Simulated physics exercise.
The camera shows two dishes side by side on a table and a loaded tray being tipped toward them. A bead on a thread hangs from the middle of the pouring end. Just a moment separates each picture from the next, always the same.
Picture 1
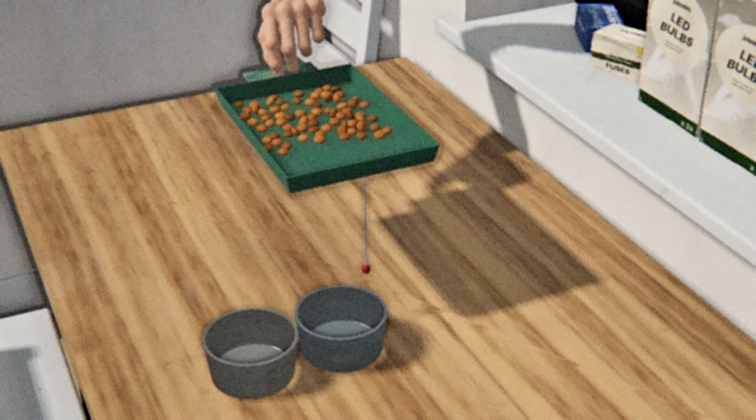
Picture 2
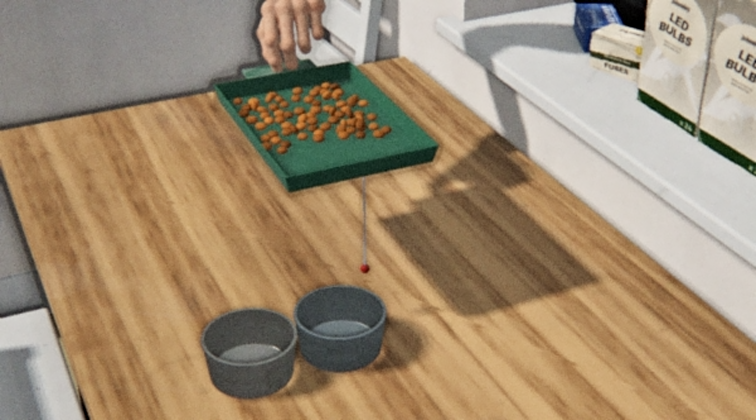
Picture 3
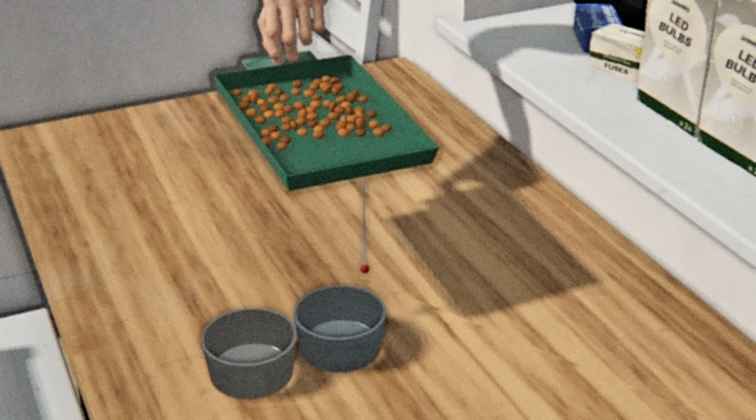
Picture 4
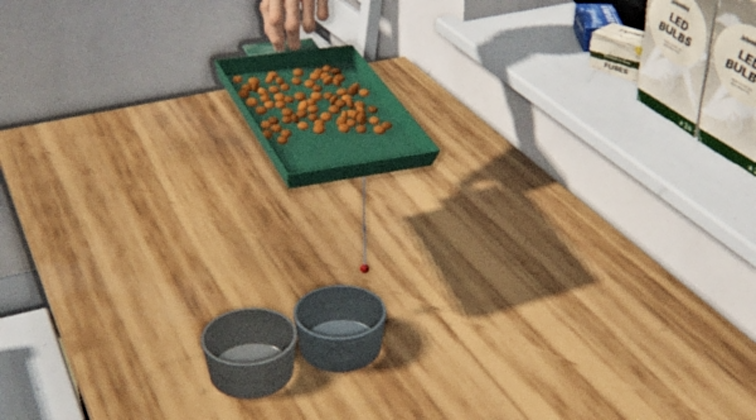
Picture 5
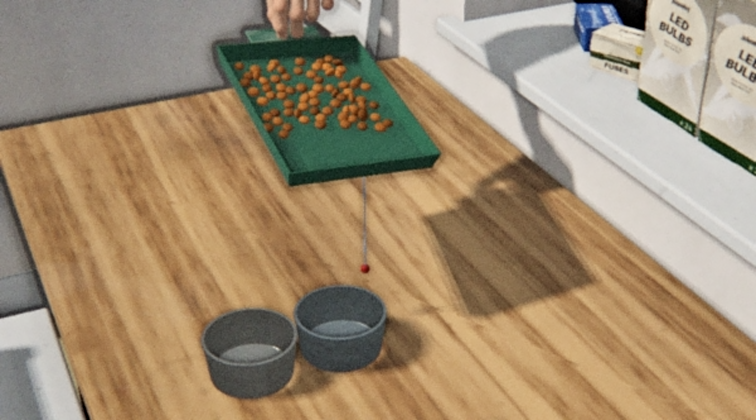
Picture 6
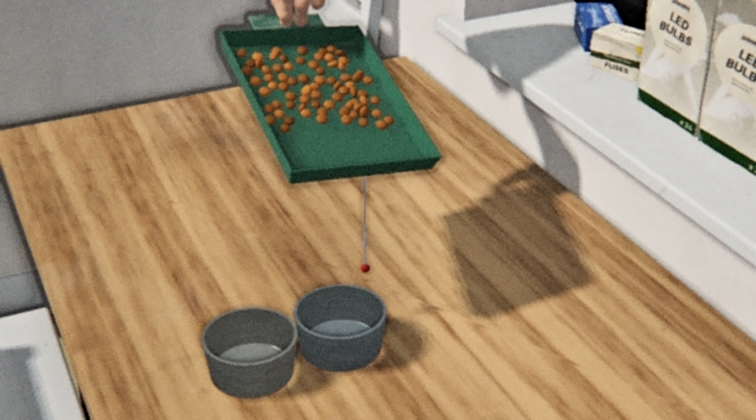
A green tray of small brown pieces started out nearly level, then a hand gradually raised its far end, tilting it toward two dishes on a wooden table, its right front corner lowest.
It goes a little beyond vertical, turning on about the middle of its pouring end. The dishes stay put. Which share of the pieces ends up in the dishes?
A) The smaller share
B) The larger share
(A) The smaller share.
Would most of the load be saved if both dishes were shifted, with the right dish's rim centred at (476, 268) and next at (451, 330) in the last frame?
Well, in excess of half at the first spot and not up to half at the second.
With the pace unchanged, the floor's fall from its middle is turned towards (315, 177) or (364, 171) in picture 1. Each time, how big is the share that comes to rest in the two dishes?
Near 70 % and, after that, 40 %.
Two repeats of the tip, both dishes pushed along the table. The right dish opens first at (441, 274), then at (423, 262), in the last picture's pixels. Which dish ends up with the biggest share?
Place 1: The one on the right side; place 2: The one on the right side.
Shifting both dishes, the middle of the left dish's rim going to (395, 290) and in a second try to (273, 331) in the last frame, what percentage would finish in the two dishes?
70 %, then 0 %.
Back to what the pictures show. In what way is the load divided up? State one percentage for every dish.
For the left dish 0 %, for the right dish 0 %.
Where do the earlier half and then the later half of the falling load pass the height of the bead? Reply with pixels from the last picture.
About (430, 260) to begin with, then about (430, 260).
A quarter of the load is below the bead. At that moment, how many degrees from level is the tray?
The angle is around 90°.
Soon after the last picture, tray tipped steeply; nearly all on the tray; a small part in the air.
A little later, tray tipped past a quarter turn; about half on the tray; about a third outside both; a small part in the air.
Later still, tray tipped past a quarter turn; all outside both.
At rest, tray tipped past a quarter turn; none in the left dish; none in the right dish; all outside both.
